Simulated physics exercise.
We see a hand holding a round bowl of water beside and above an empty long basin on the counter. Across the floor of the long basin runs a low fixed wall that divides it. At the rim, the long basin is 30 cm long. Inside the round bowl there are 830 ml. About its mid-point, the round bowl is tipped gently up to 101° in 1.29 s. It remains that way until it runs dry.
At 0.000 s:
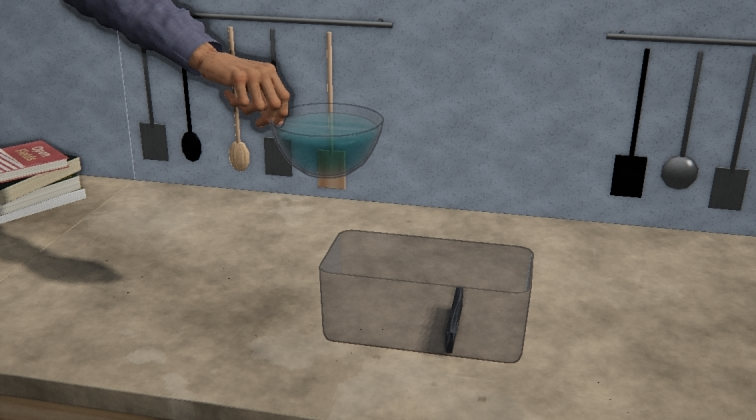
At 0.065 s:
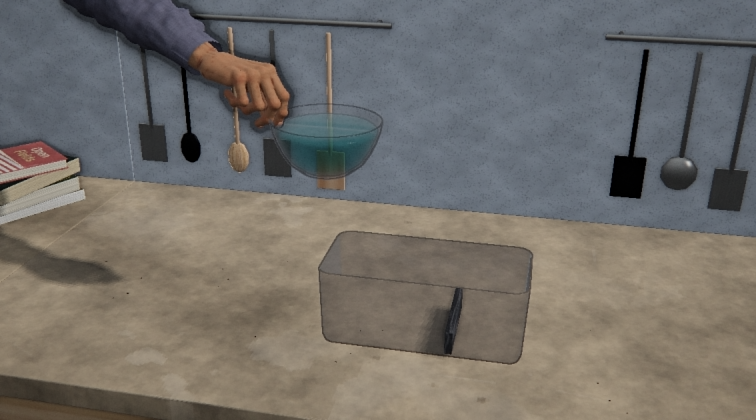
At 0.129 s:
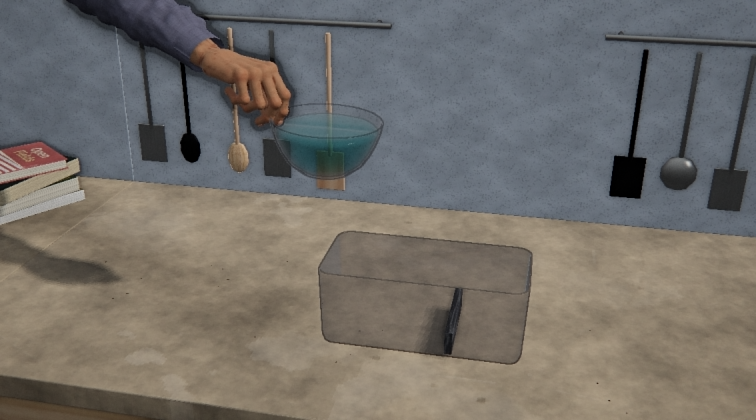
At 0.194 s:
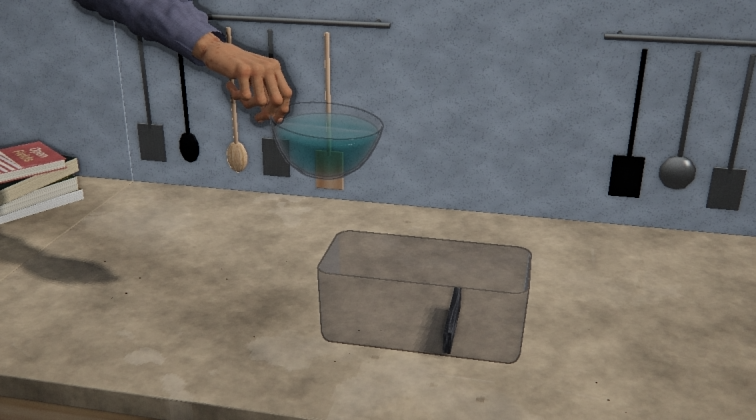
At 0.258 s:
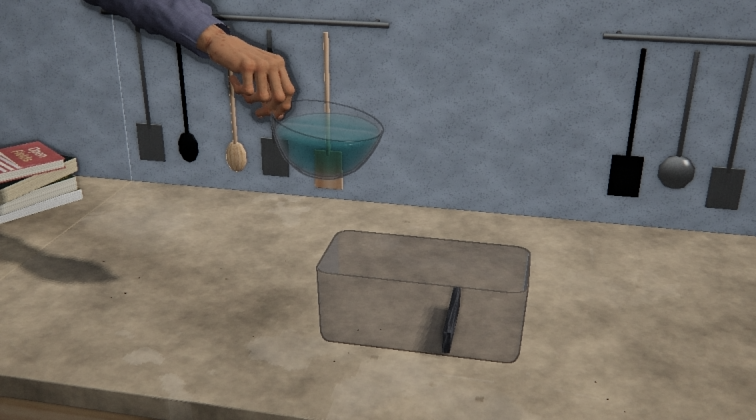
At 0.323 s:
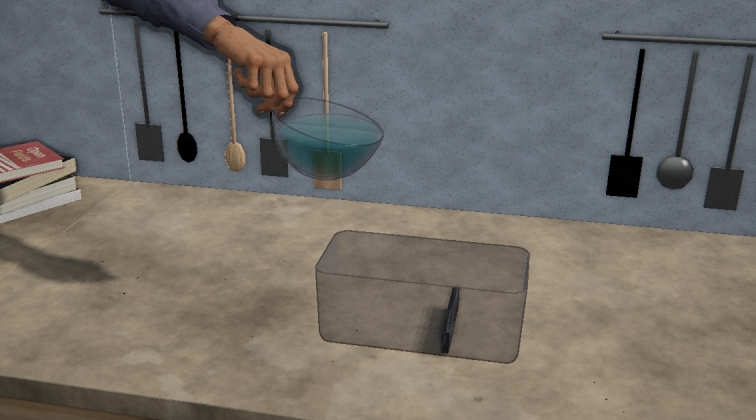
A hand held a clear round bowl of blue-green water above and to the left of a long, see-through basin on the counter, then slowly tilted the bowl slightly to the right.
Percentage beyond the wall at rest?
11 per cent.
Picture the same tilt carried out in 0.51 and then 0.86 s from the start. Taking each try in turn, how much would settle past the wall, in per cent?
Try 1: Approx. 25 %; try 2: Approx. 15 %.
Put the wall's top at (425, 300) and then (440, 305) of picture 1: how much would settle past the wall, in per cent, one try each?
It comes to 65 per cent, and then 35 per cent.
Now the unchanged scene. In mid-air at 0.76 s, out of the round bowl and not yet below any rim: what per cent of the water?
Roughly 36 percent.
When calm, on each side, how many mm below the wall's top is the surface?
Looks like roughly 10 mm on the left and roughly 30 mm on the right.
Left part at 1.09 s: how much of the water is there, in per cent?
That share comes to around 84 in a hundred.
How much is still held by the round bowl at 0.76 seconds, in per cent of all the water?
Remaining: Near 40 % of the total.
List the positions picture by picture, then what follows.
In the first frame, it leans 0°; its right rim is at (382, 124); the water meets the walls at (278, 122) and (380, 130); the long basin's rim runs from (330, 250) to (531, 271); the wall's top is at (455, 310).
In the second frame, it leans 1°; its right rim is at (381, 126); the water meets the walls at (278, 122) and (379, 131).
In the third frame, it leans 2°; its right rim is at (382, 128); the water meets the walls at (278, 122) and (379, 132).
In the fourth frame, it leans 6°; its right rim is at (382, 130); the water meets the walls at (278, 122) and (380, 132).
In the fifth frame, it leans 10°; its right rim is at (382, 134); the water meets the walls at (279, 122) and (380, 132).
In the sixth frame, it leans 15°; its right rim is at (382, 139); the water meets the walls at (281, 124) and (382, 133); 1 per cent is over the edge.
By 0.76 s the tilt is 65° and 39 per cent is still to pour, 24 is left of the wall and 0 right of it.
By 1.09 s the tilt is 95° and 2 per cent is still to pour, 85 is left of the wall and 6 right of it.
By 1.42 s the tilt is 101° and 0 per cent is still to pour, 88 is left of the wall and 11 right of it.
By 1.79 s the tilt is 101° and 0 per cent is still to pour, 88 is left of the wall and 11 right of it.
At rest 88 per cent lies left of the wall, 11 right of it and 1 outside.
